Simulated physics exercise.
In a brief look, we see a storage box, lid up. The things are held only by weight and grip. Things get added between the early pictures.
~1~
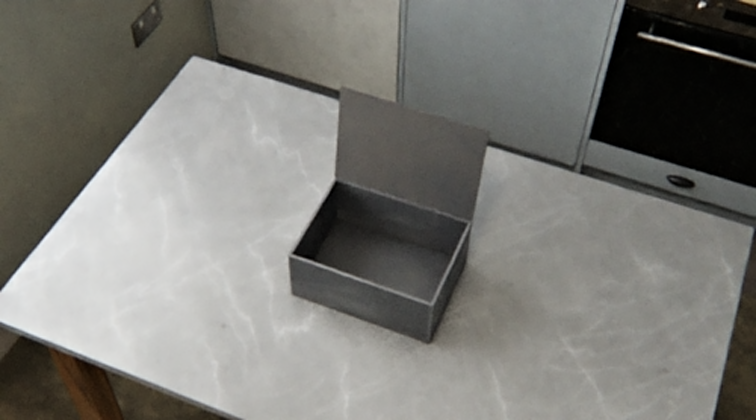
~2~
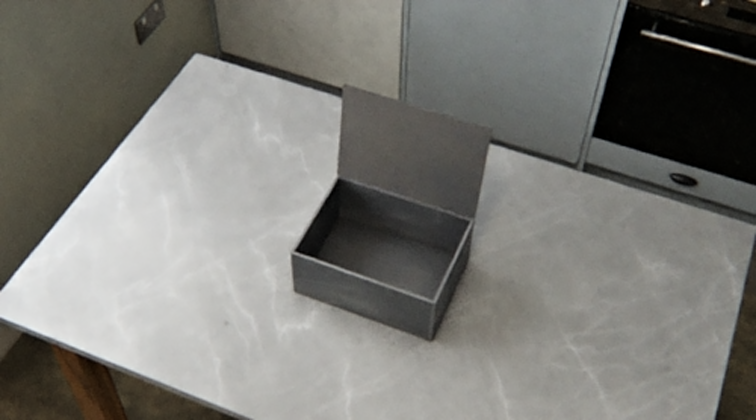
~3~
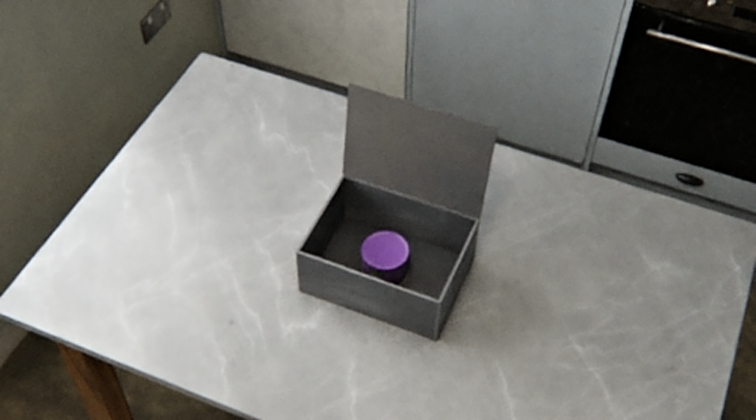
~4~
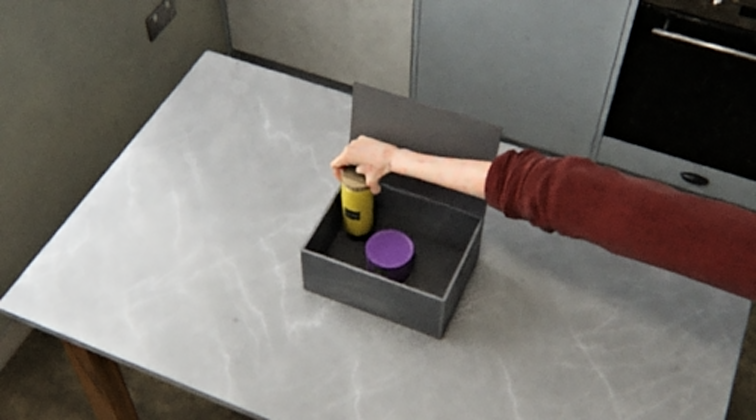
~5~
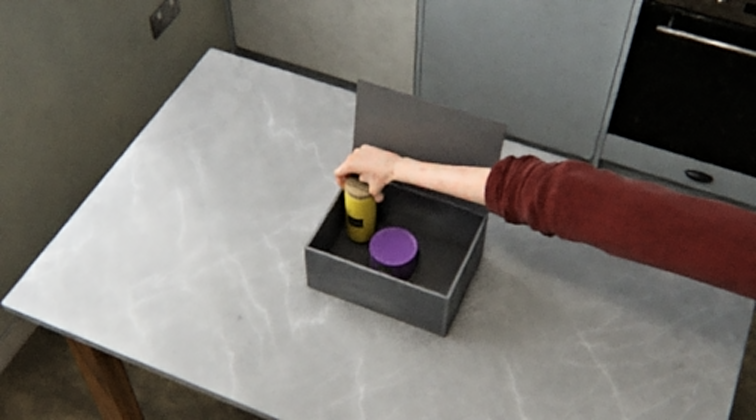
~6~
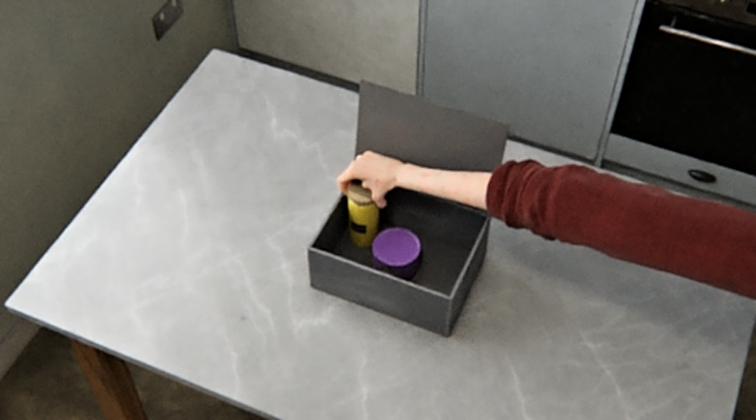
A purple tub appears in an open dark grey box on a pale marbled table, seen from above in a kitchen with grey cabinets and an oven behind. An arm in a dark red sleeve then reaches in from the right, lowering a yellow jar into the box's back left corner, beside the tub. The hand keeps hold of the jar's lid while the view drifts slightly.
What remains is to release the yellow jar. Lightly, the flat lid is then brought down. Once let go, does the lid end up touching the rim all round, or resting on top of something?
The lid does not fit.
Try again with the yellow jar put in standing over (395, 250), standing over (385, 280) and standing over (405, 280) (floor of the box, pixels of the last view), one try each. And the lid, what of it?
The first time it is kept open, the next time it is kept open, and the last time it is kept open.
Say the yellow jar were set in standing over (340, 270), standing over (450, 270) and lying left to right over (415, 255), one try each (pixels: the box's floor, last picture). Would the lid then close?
The lid is kept from lowering the first try, is kept from lowering the second try and lowers completely the third try.
Then, 1.20 s later than the last frame, lid starting down.
Then, 1.60 s later than the last frame, lid 60° above the rim.
When it is over, lid 43° above the rim; both as before. End places, in pixels of the last picture, yellow jar near (364, 214).
